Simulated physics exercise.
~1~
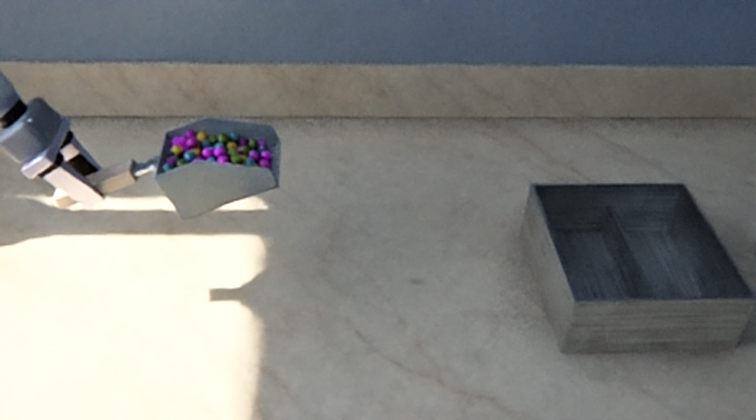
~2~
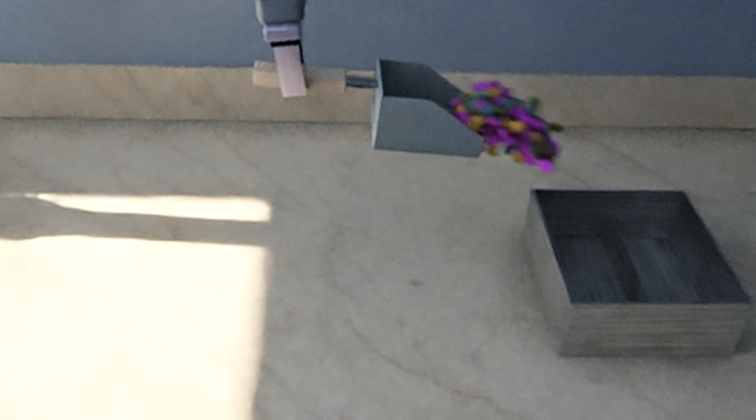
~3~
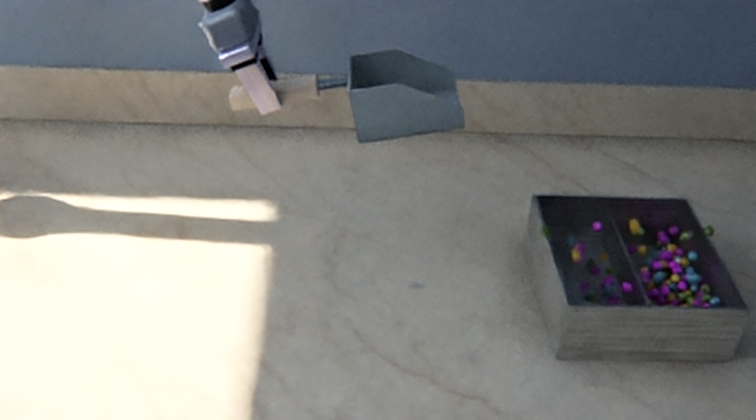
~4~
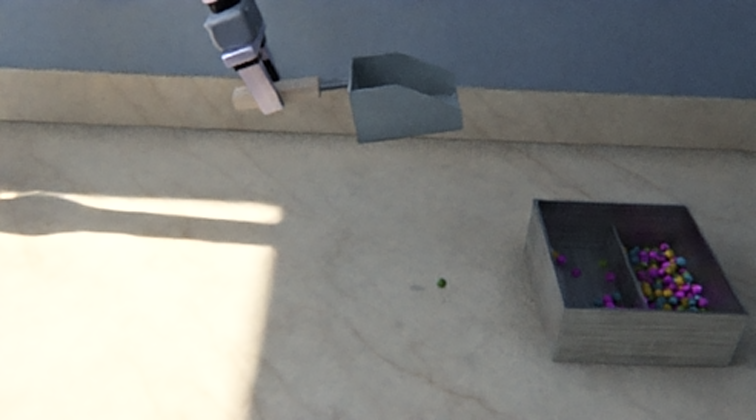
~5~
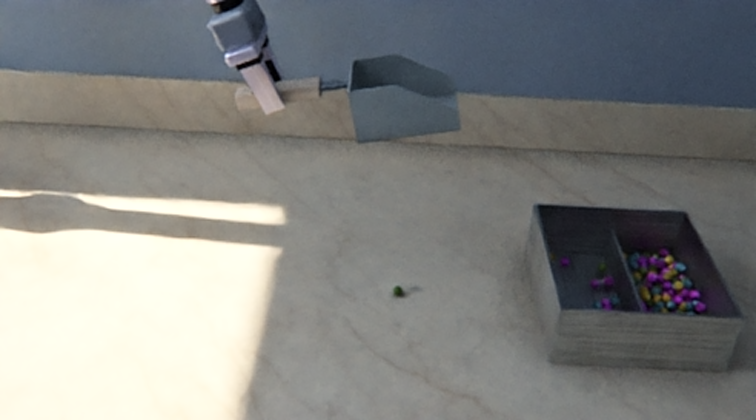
Robotic arm swinging a scoop rightward, flinging colourful round sweets into a divided grey bin, mostly its right part, one landing outside.
